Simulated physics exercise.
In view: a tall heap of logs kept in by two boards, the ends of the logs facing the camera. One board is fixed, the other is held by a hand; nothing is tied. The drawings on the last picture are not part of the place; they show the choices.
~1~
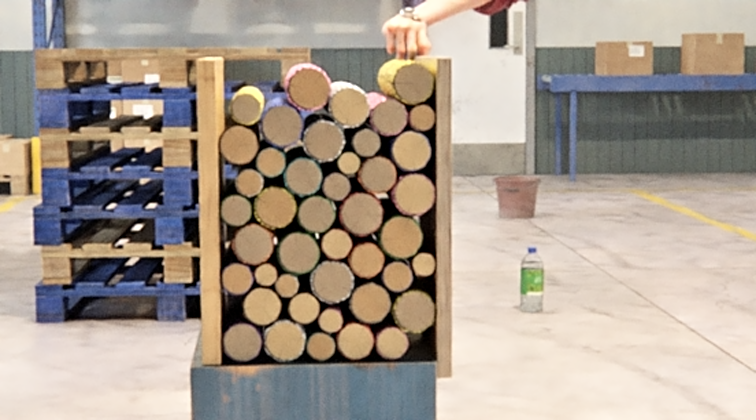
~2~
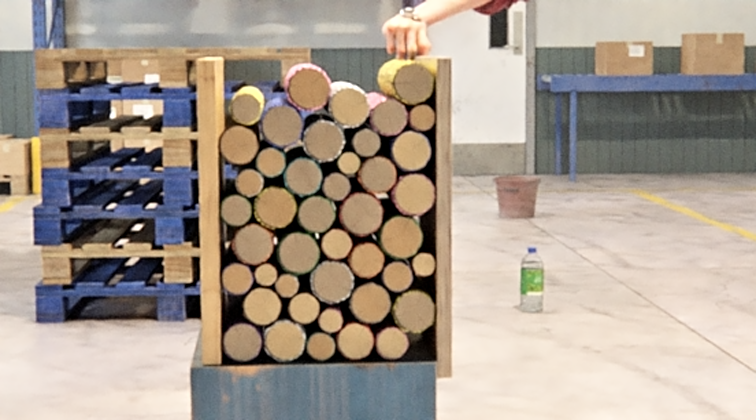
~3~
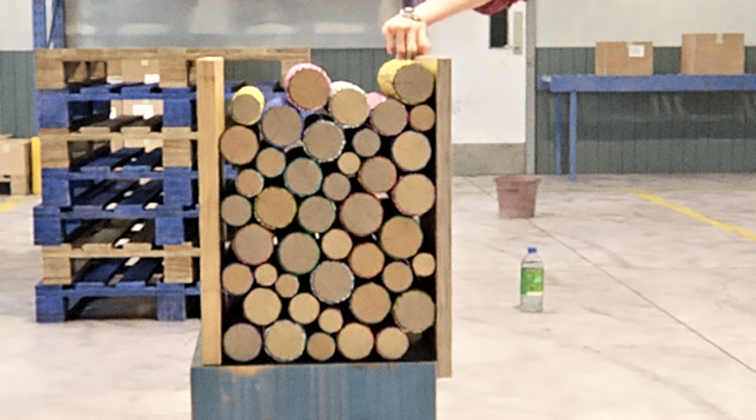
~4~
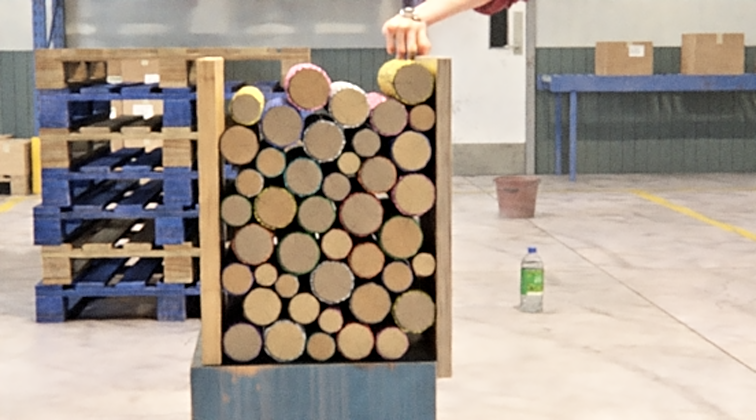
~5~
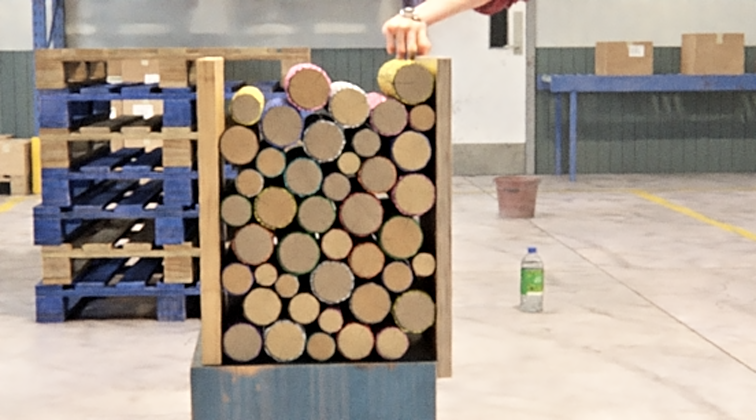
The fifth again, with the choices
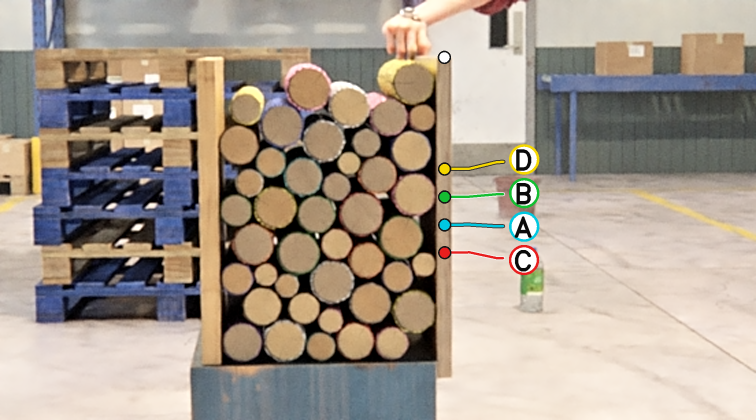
In a warehouse, a hand resting at the top right of logs stacked between two upright boards, everything staying nearly still.
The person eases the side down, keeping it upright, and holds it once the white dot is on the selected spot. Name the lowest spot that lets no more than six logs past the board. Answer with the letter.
At most to B.
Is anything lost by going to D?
At D: Yes.
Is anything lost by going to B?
Yes, at B.
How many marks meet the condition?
The number is two.
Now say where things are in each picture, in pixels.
A log (400, 238); a log (253, 245); a log (378, 175), in the first picture.
A log (378, 175); a log (250, 183), in the second picture.
A log (389, 117); a log (413, 83), in the third picture.
Side board (430, 206); a log (242, 342), in the fourth picture.
A log (414, 312); a log (397, 277); a log (400, 238), in the fifth picture.
On the copy, A at (445, 225); B at (445, 197); C at (445, 253); D at (445, 169); the white dot at (445, 57).
On B. First, top of the board (436, 119).
Then, top of the board (436, 189).
Finally, top of the board (436, 197), four out over the board.
By contrast, A more than six out over the board; C more than six out over the board; D two out over the board.
